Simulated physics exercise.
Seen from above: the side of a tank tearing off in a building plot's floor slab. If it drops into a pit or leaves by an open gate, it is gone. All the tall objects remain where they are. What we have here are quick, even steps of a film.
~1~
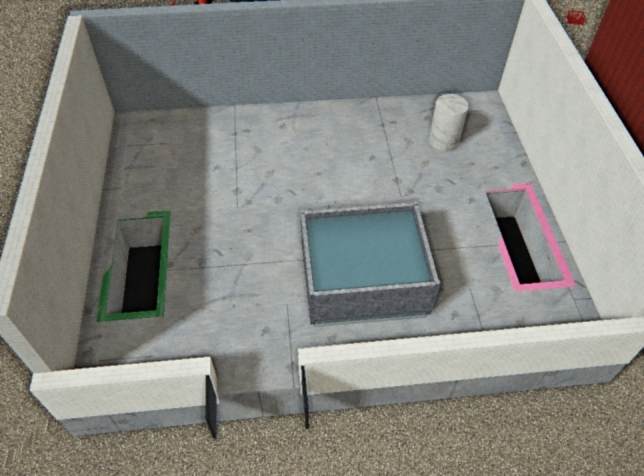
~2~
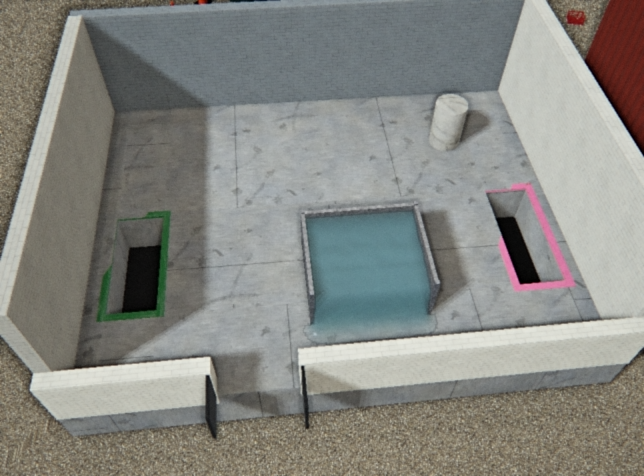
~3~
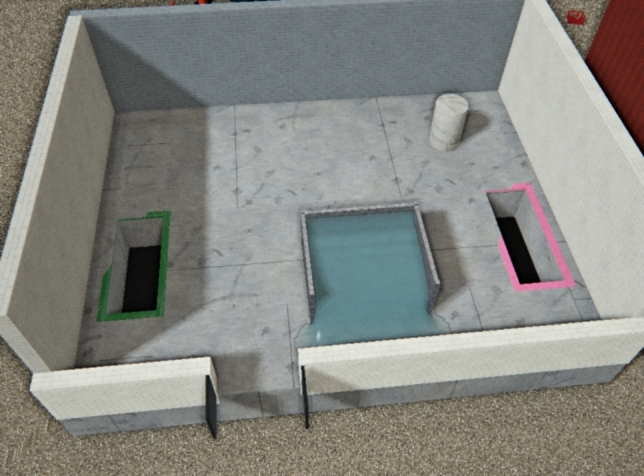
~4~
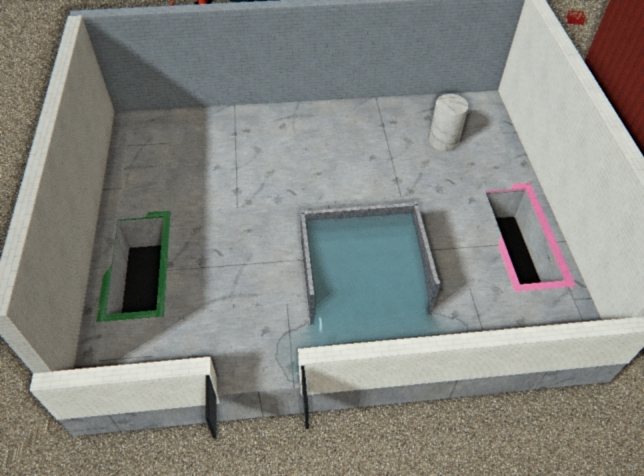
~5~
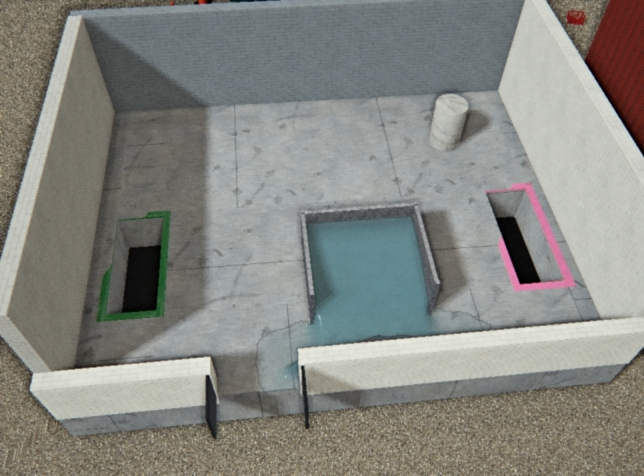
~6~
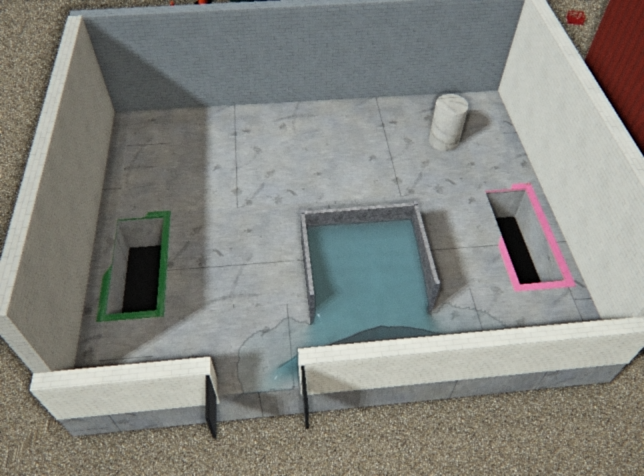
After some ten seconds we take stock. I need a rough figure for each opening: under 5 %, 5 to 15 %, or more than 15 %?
At the end, the gate gets a medium chunk - five to fifteen per cent; the pink pit gets a sizeable chunk - beyond fifteen per cent; the green pit gets a sizeable chunk - beyond fifteen per cent.
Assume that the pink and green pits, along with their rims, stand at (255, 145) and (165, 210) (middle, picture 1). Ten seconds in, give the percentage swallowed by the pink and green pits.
Pink: 4 %; green: 12 %.
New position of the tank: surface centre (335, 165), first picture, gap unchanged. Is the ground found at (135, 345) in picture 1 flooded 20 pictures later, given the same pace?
At that place it stays submerged.
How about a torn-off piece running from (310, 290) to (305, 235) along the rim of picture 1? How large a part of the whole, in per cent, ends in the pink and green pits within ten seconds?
Lab note - share by pit: Pink 0 %, green 60 %.
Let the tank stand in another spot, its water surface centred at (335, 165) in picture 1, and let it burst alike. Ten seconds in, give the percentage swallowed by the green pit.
The green pit takes 14 per cent.
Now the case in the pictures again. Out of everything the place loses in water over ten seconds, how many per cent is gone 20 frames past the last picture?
Something close to 45 percent by that point.
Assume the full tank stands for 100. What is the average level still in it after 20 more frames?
Around 26 percent.
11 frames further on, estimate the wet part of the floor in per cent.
I'd say close to 25 per cent.
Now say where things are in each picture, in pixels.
The first picture shows still water in the water tank at (367, 249).
In the second picture, the front is at (308, 328), out from the gap at (372, 306).
In the third picture, the front is at a hidden place, out from the gap at (372, 308).
In the fourth picture, water pours out at (372, 309) and has run to a hidden place.
In the fifth picture, water pours out at (371, 310) and has run to a hidden place.
In the sixth picture, the front is at a hidden place, out from the gap at (371, 310).
A moment on, water covers 20 % of the floor; the gate 2 %, the pink pit 0 %, the green pit 0 %.
Next, water covers 25 % of the floor; the gate 5 %, the pink pit 5 %, the green pit 2 %.
Then, water covers 30 % of the floor; the gate 7 %, the pink pit 16 %, the green pit 7 %.
Later, water covers 30 % of the floor; the gate 10 %, the pink pit 28 %, the green pit 14 %.
In the end, water covers 25 % of the floor; the gate 11 %, the pink pit 38 %, the green pit 20 %.
